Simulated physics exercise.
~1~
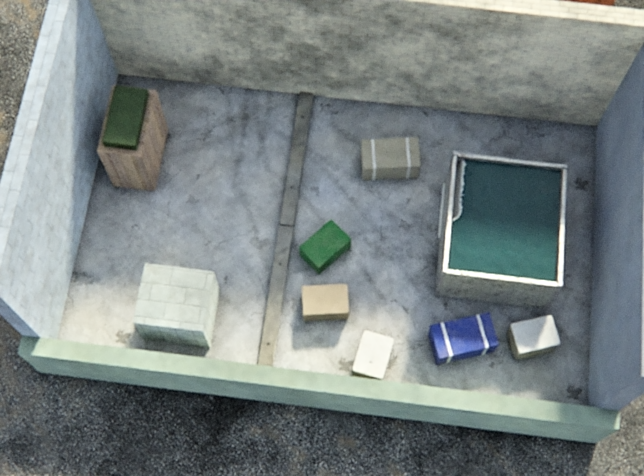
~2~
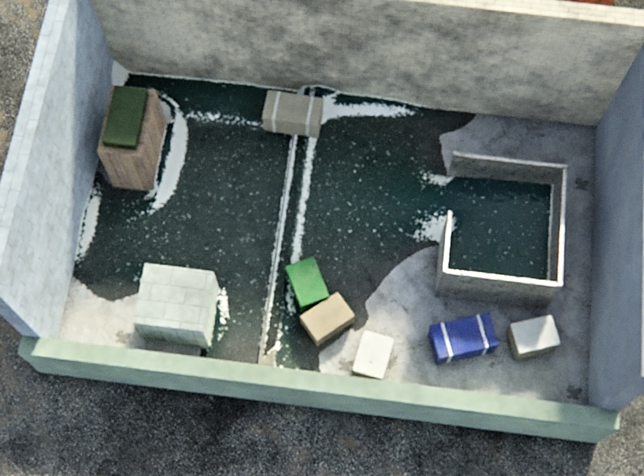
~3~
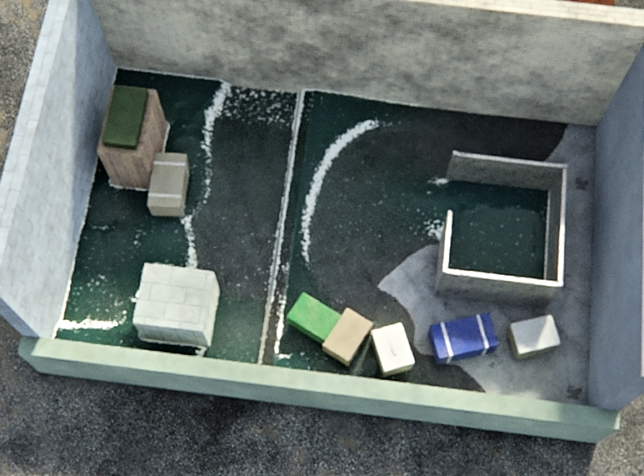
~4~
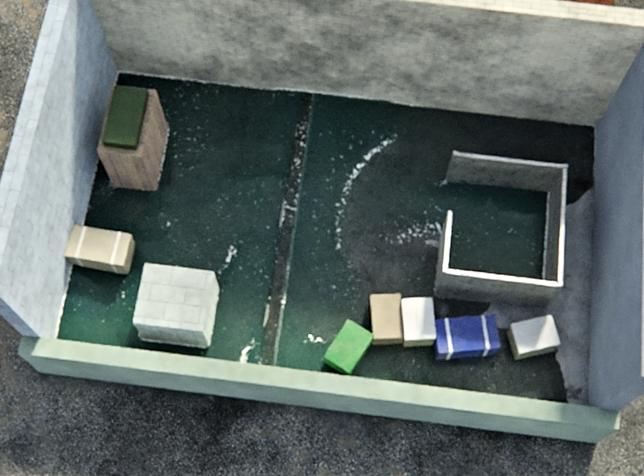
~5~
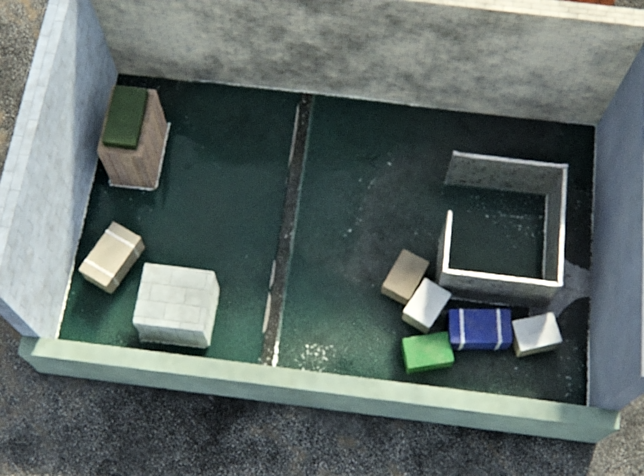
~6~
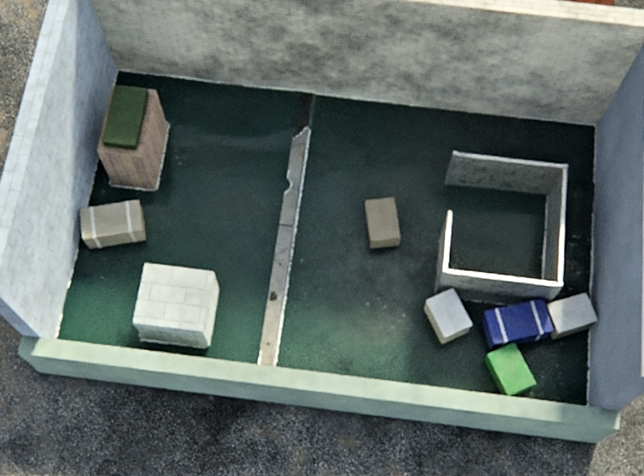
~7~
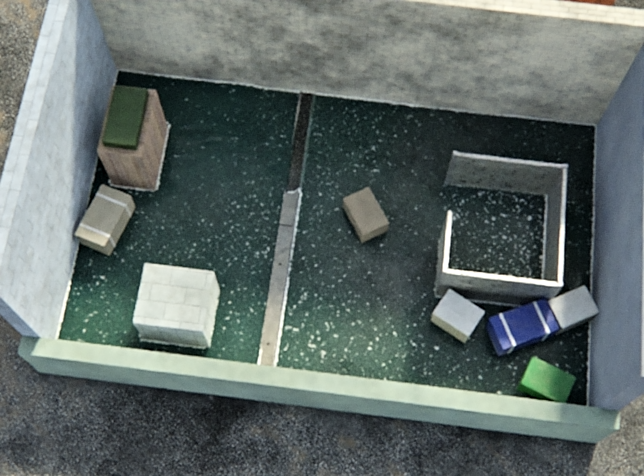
On a walled concrete pad, a tank bursts and spreading water sets boxes drifting.
